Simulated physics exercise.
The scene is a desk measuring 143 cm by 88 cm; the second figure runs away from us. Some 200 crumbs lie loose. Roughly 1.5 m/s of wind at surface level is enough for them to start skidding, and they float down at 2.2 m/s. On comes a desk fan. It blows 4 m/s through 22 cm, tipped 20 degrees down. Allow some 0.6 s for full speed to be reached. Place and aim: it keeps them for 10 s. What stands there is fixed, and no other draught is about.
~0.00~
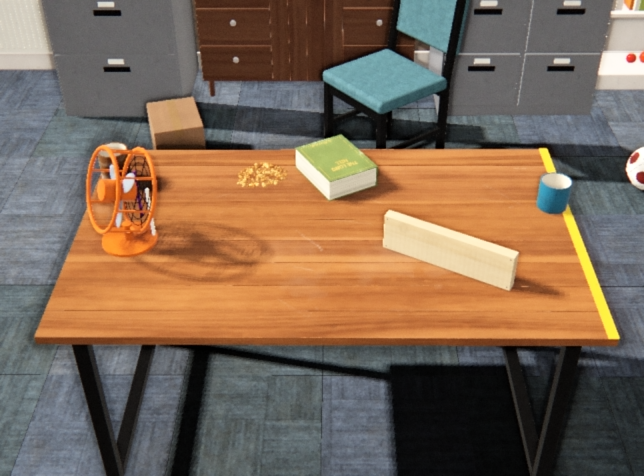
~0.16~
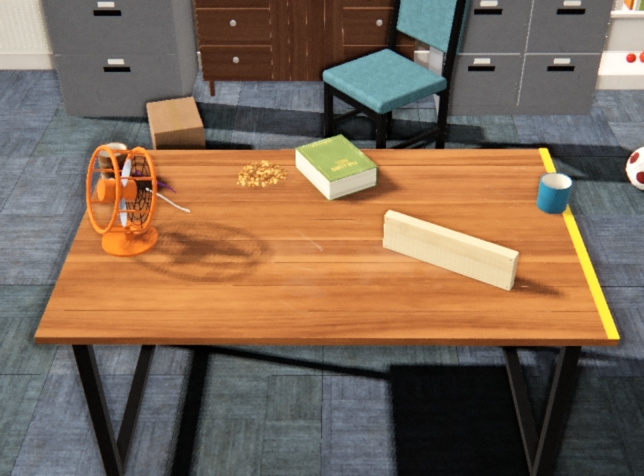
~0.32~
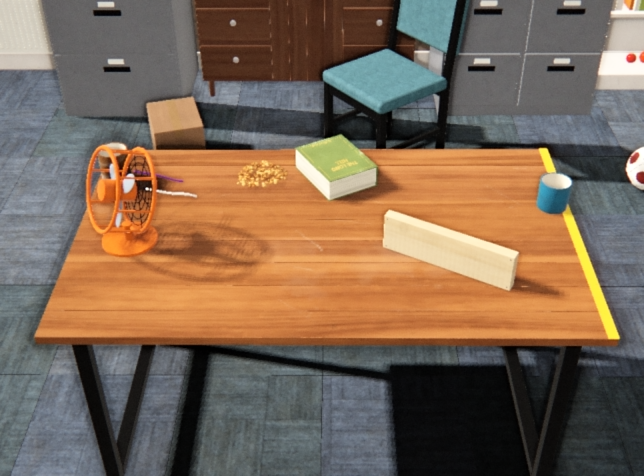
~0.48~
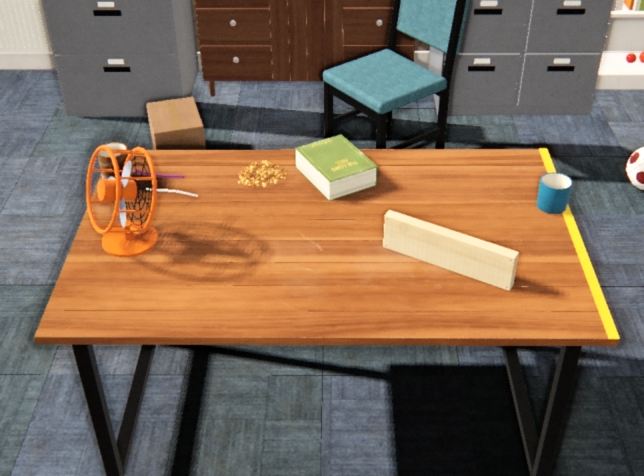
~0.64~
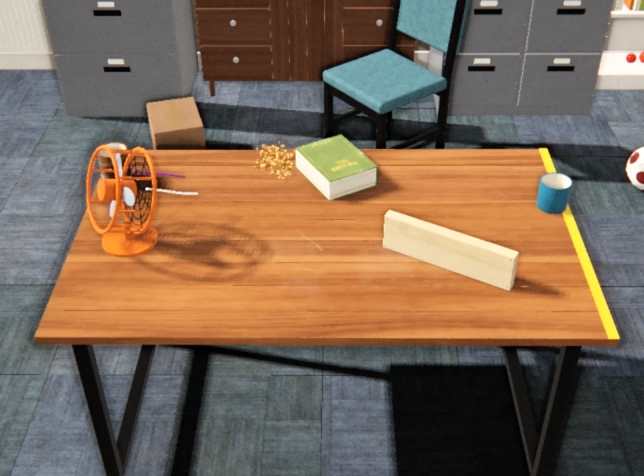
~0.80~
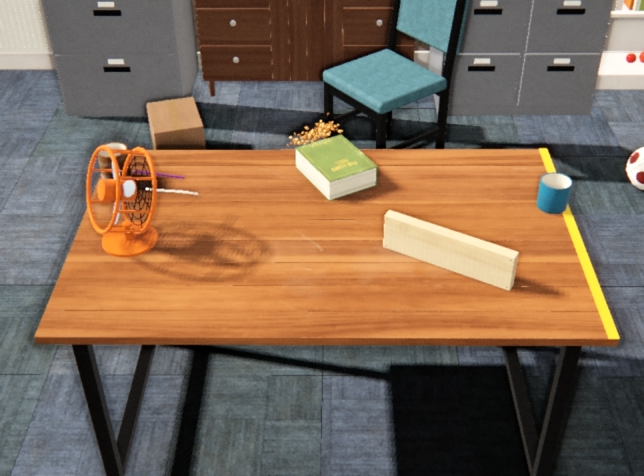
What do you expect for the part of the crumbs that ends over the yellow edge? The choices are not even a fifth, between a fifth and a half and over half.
In the end fewer than one in five sit past the yellow edge.
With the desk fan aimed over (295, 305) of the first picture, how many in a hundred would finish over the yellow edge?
0 %.
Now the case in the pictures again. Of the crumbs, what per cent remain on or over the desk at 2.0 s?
I reckon some 0 %.
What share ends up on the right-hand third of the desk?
Around 0 per cent.
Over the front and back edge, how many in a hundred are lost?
About 0 % front, about 100 % back.
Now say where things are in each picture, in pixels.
In the first frame, the middle of the crumbs is near (260, 176), none has stirred yet and the mouth of the desk fan is at (121, 190).
In the second frame, the middle of the crumbs is near (260, 174), none has stirred yet and the yellow edge is centred on (578, 230).
In the third frame, the middle of the crumbs is near (260, 174), none has stirred yet, the top of a book is at (336, 157) and the top of a mug is at (112, 149).
In the fourth frame, the middle of the crumbs is near (260, 175) and none has stirred yet.
In the fifth frame, the middle of the crumbs is near (277, 160), the farthest in sight from the desk fan is at (280, 143) and about 95 % have left their places.
In the sixth frame, the middle of the crumbs is near (321, 135), the farthest in sight from the desk fan is at (328, 114) and all have left their places.
After 2.0 s, 0 % are on the move or not yet settled, 0 % are over the yellow edge.
After 3.2 s, 0 % are on the move or not yet settled, 0 % are over the yellow edge.
After 5.5 s, 0 % are on the move or not yet settled, 0 % are over the yellow edge.
After 10.0 s, at the end, 0 % are over the yellow edge.
